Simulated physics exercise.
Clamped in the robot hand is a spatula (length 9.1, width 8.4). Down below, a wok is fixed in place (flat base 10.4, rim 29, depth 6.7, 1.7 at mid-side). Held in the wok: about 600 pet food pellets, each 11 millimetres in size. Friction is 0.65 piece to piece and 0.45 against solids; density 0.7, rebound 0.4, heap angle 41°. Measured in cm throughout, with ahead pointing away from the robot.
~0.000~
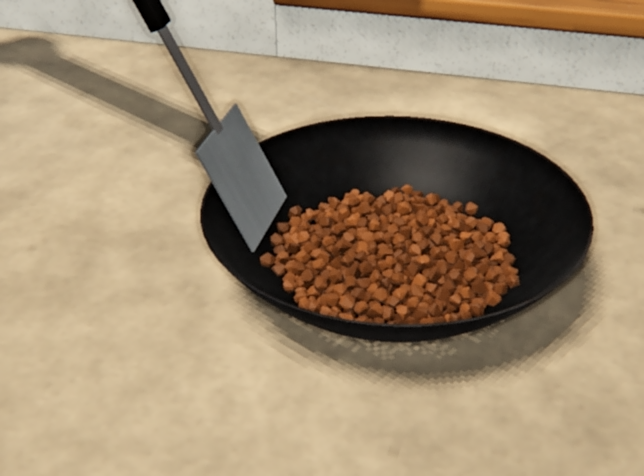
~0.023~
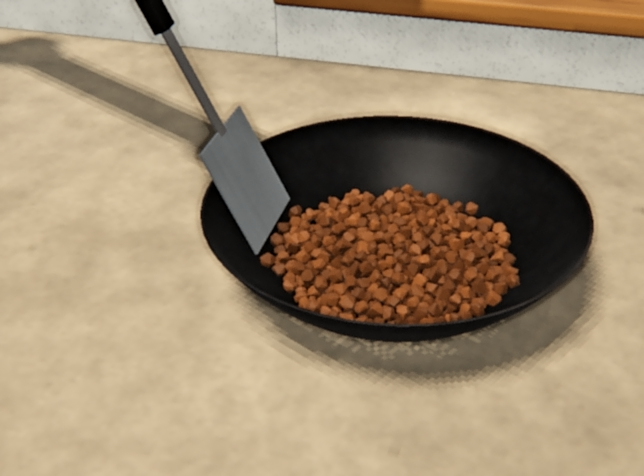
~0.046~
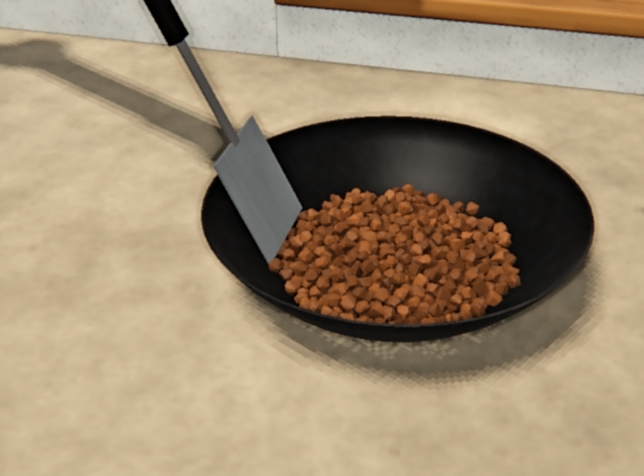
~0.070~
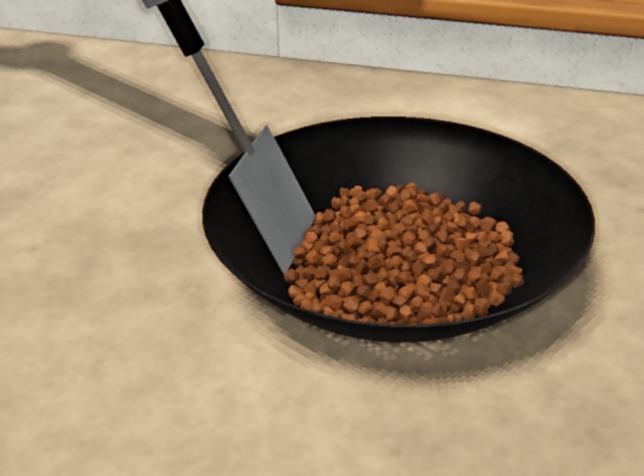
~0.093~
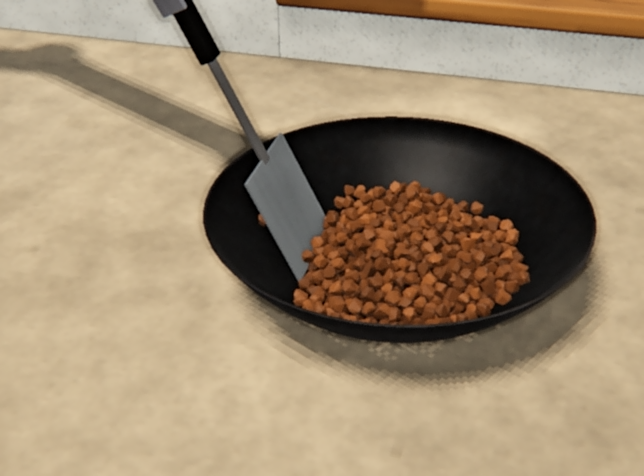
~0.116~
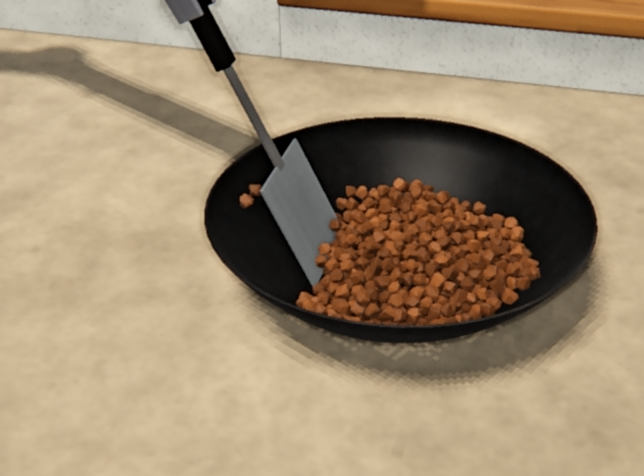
A mottled beige countertop is seen from above at an angle, with a pale wall and a strip of orange-brown wood along the top edge. A black wok right of centre holds a heap of small reddish-brown pellets, and a grey metal spatula with a black handle slants in at its left side. The spatula slides rightward and slightly down into the heap, pushing pellets right while a few appear behind its blade, as the camera stays still.
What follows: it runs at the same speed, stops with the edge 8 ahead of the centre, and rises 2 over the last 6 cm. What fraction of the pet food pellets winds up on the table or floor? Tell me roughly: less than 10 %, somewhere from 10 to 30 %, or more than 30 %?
Somewhere from 10 to 30 %.
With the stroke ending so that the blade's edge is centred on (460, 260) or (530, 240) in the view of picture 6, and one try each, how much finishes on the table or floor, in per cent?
Respectively some 0 and 30 percent end on the table or floor.
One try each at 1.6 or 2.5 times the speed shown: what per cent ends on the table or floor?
Near 20 and near 40 percent respectively.
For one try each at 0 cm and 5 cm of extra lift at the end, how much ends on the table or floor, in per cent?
Estimates, in order: 10 % then 5 %.
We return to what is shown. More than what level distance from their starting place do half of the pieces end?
Somewhere about 8 centimetres, I'd say.
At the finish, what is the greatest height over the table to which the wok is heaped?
About 8.5 centimetres.
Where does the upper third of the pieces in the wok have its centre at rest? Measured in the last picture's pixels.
Around (536, 238).
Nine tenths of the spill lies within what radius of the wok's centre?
It comes out at close to 25 centimetres.
By 0.22 s, sloping 64°, highest piece 15 above the table; 599 in the wok, 2 on the blade or in flight.
By 0.32 s, sloping 64°, highest piece 18 above the table; 597 in the wok, 1 on the table or floor, 3 on the blade or in flight.
By 0.58 s, sloping 64°, highest piece 8 above the table; 509 in the wok, 75 on the table or floor, 17 on the blade or in flight.
By 1.63 s, sloping 64°, highest piece 8 above the table; 509 in the wok, 92 on the table or floor.
Final count, 509 in the wok, 92 on the table or floor. That is 15 % on the table or floor.
